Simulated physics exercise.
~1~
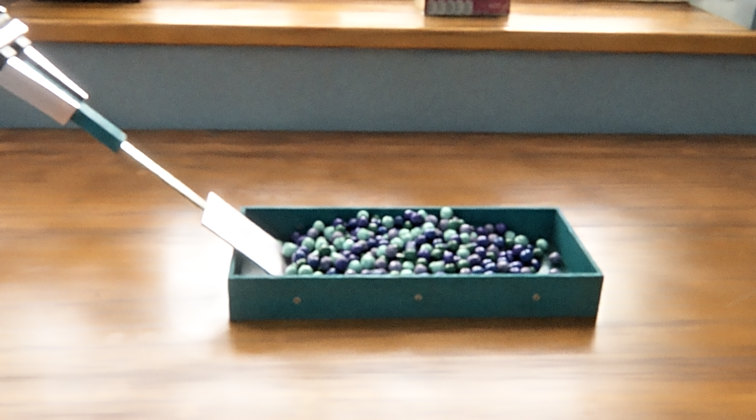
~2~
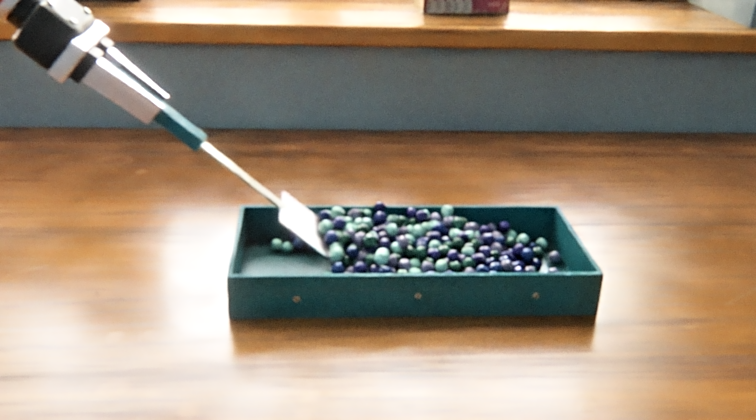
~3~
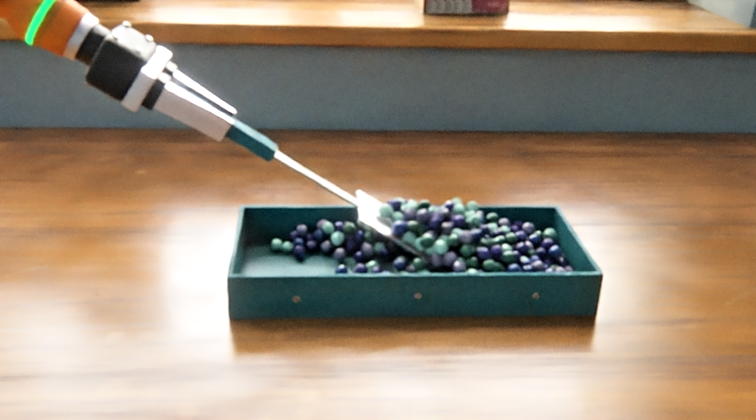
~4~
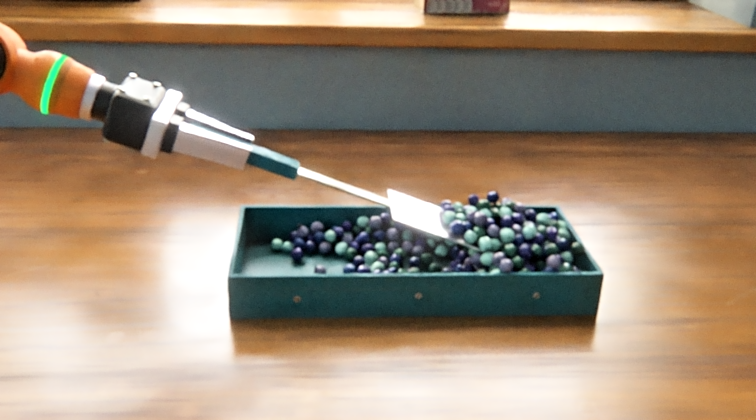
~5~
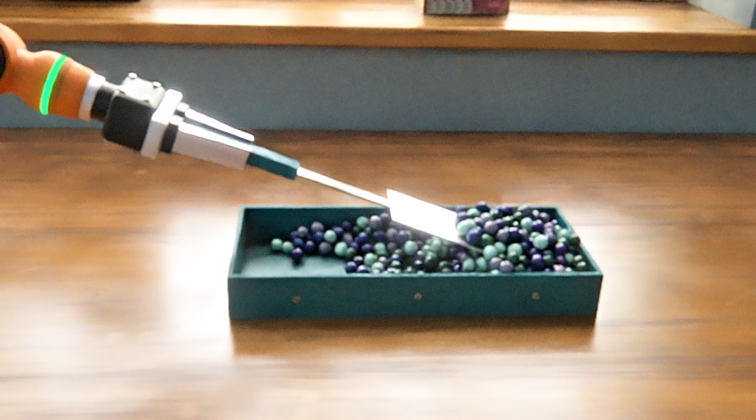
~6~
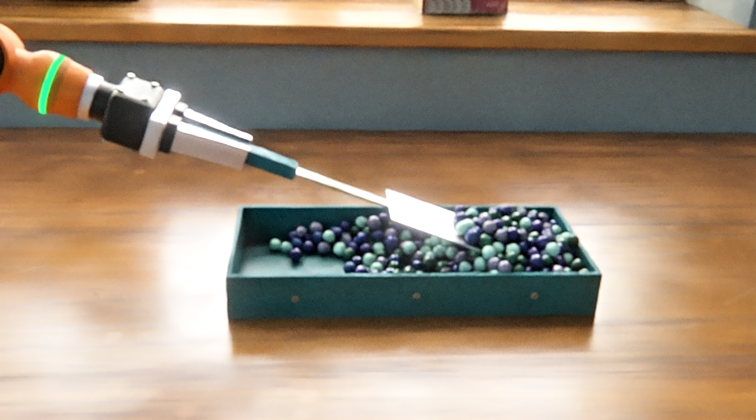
A robot arm pushed a spatula rightward through a heap of small green and dark purple balls in a teal tray on a wooden table, piling them toward the right, then tilted the blade flatter and stopped, leaving it resting among them.
